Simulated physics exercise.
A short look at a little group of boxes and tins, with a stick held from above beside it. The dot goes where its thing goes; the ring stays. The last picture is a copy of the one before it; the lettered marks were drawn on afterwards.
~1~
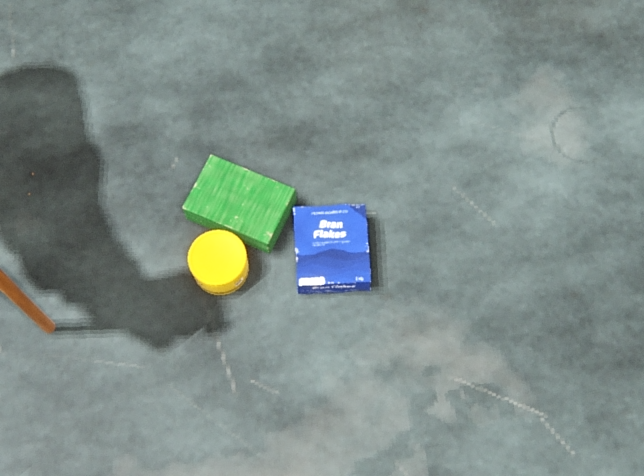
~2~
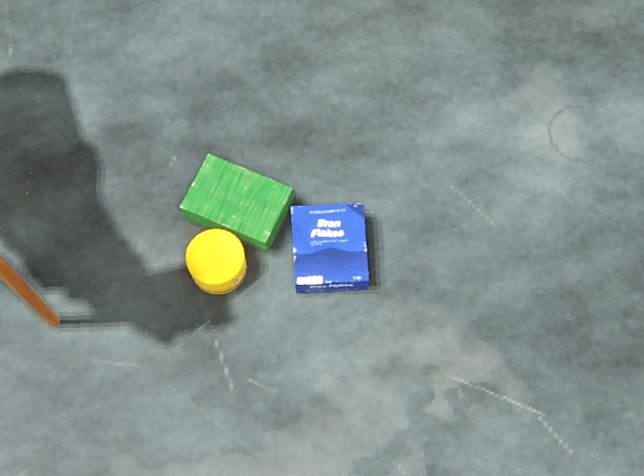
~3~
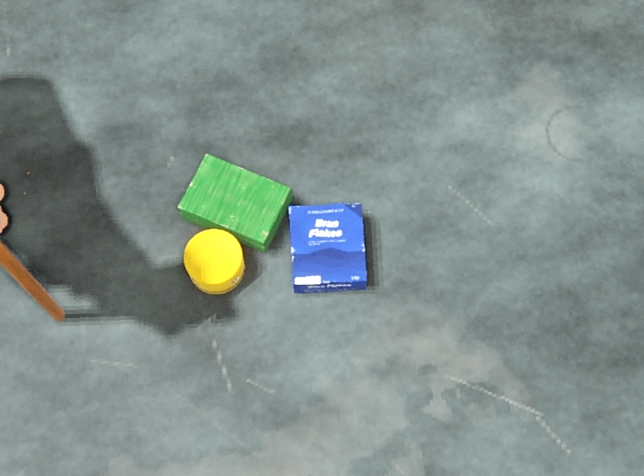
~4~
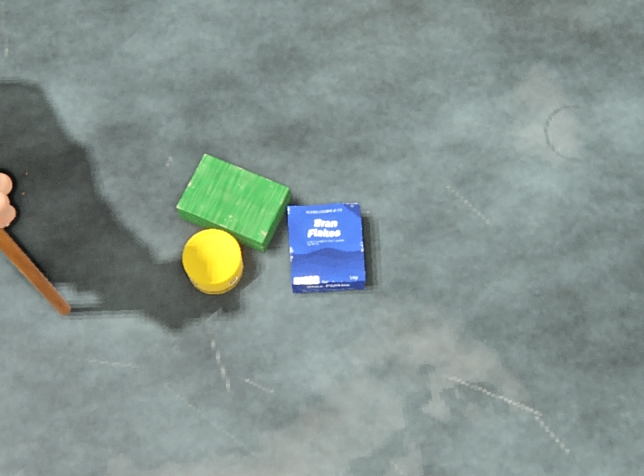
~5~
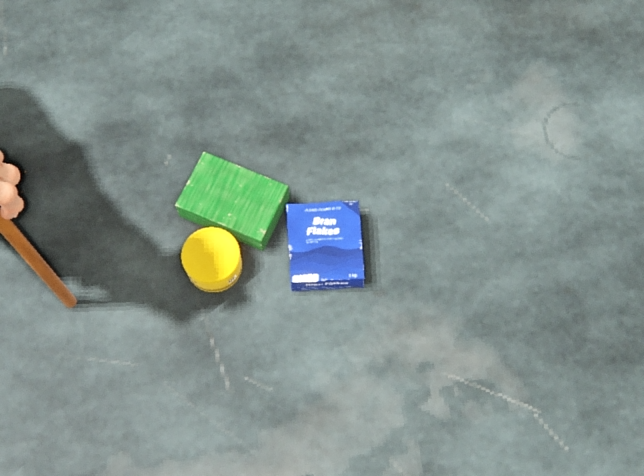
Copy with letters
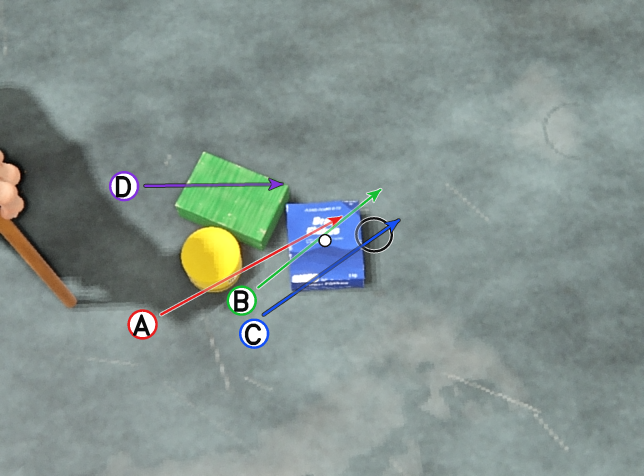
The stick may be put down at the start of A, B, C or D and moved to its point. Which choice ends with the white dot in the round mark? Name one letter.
Push along A.
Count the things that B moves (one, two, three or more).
One.
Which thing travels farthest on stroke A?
The yellow jar goes farthest.
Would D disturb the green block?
Yes.
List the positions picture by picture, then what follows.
In the first picture, yellow jar (219, 263); blue packet (332, 249); green block (241, 204).
In the second picture, green block (238, 203); yellow jar (217, 262).
In the third picture, blue packet (327, 248); green block (236, 203).
In the fourth picture, yellow jar (213, 262); blue packet (326, 248).
In the fifth picture, green block (234, 201); yellow jar (212, 260); blue packet (325, 246).
On the copy, A from (161, 314) to (342, 217); B from (258, 288) to (380, 190); C from (263, 315) to (399, 220); D from (145, 186) to (282, 184); the ring at (374, 235); the white dot at (325, 241).
On A. First, foot of the stick (228, 279); blue packet (325, 246); yellow jar (236, 242); green block (240, 187).
Then, foot of the stick (292, 244); blue packet (336, 241); yellow jar (279, 209); green block (243, 164).
Finally, foot of the stick (341, 218); blue packet (373, 240); yellow jar (289, 204); the dot on the blue packet is in the ring.
By contrast, B leaves the dotted thing at (403, 222); C leaves the dotted thing at (379, 164); D leaves the dotted thing at (368, 284).
